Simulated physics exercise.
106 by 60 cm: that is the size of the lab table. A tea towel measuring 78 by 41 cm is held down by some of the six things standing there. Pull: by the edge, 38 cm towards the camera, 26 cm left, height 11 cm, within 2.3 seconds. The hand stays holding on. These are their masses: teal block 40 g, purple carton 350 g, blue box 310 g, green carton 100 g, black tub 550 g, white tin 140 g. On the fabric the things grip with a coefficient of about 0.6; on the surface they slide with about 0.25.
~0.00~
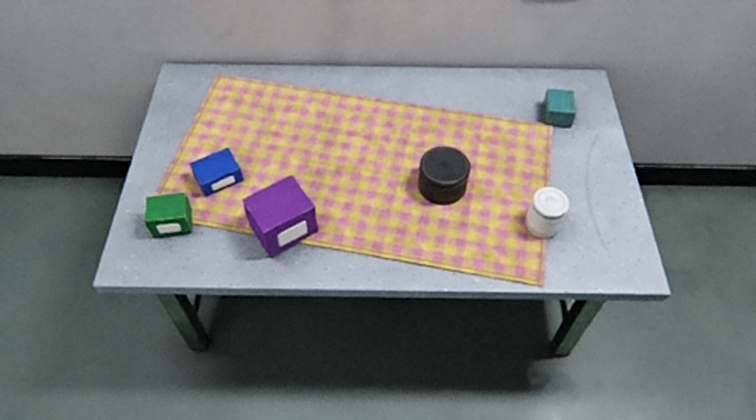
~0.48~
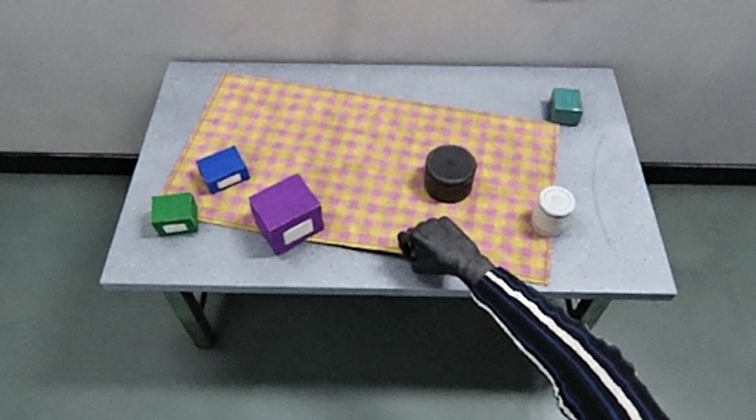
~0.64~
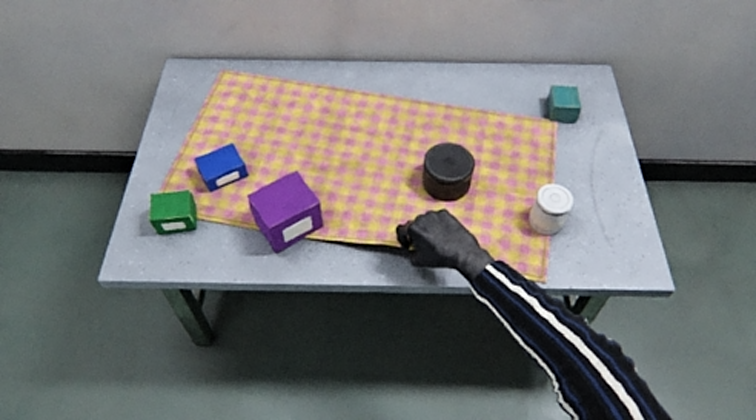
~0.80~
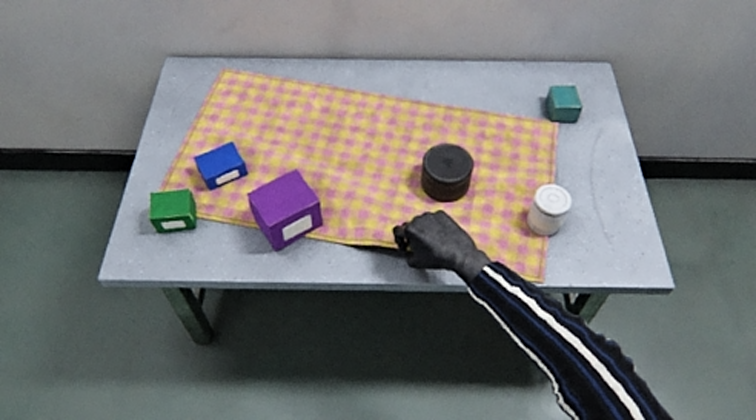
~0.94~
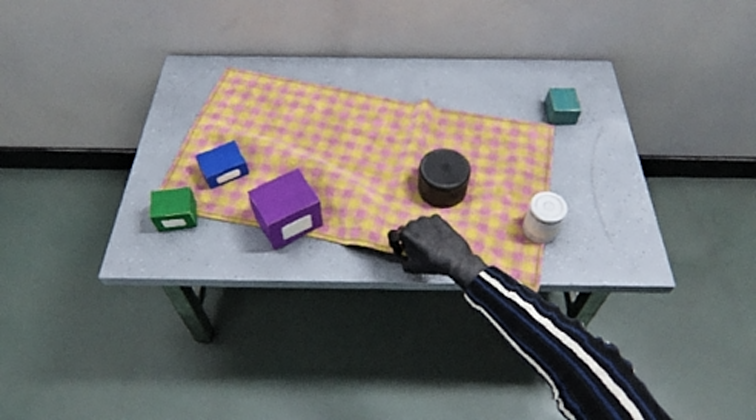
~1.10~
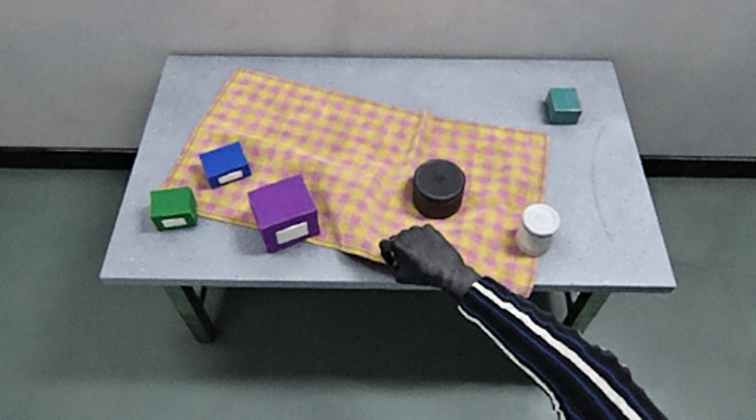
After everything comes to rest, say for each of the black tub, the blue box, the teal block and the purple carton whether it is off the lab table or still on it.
Black tub: Off; blue box: Still on; teal block: Still on; purple carton: Off.
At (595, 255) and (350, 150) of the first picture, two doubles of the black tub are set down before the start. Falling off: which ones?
In turn: Stays up, falls off.
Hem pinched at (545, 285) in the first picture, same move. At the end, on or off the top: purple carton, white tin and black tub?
Log - purple carton: Off the top; white tin: Off the top; black tub: Off the top.
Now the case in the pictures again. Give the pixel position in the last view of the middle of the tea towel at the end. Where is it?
It sits near (312, 374) in pixels.
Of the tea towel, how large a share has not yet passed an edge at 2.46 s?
Share within the edges: Approx. 35 %.
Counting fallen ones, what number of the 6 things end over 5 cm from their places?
Tally: 5.
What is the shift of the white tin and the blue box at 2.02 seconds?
White tin over the edge, blue box 10 cm.
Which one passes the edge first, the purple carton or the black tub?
That's the black one.
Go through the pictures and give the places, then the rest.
The first frame shows black tub (445, 165); blue box (215, 165); teal block (562, 100); purple carton (278, 202); tea towel corners (217, 74) (543, 286).
The second frame shows tea towel corners (224, 72) (548, 285); grip (410, 255).
The third frame shows tea towel corners (222, 70) (546, 283); grip (408, 249).
The fourth frame shows white tin (553, 198); teal block (566, 96); black tub (448, 162); tea towel corners (222, 68) (543, 283); grip (406, 250).
The fifth frame shows white tin (549, 206); teal block (565, 99); black tub (445, 168); tea towel corners (227, 67) (537, 292); grip (401, 254).
The sixth frame shows black tub (440, 179); blue box (223, 159); teal block (566, 99); purple carton (281, 200); tea towel corners (238, 67) (549, 134); grip (393, 264).
After 1.6 s, 85 % of the tea towel is still over the top; black tub 19 cm off its start, purple carton 8 cm off its start, blue box 3 cm off its start.
After 2.0 s, 45 % of the tea towel is still over the top; black tub over the edge, purple carton 19 cm off its start, blue box 11 cm off its start.
After 2.5 s, 35 % of the tea towel is still over the top; black tub over the edge, purple carton over the edge, blue box 18 cm off its start at (234, 228).
After 2.9 s, 25 % of the tea towel is still over the top; black tub over the edge, purple carton over the edge, blue box 22 cm off its start.
After 4.5 s, 25 % of the tea towel is still over the top; black tub over the edge, purple carton over the edge, blue box 22 cm off its start at (229, 248), teal block 2 cm off its start at (565, 99).
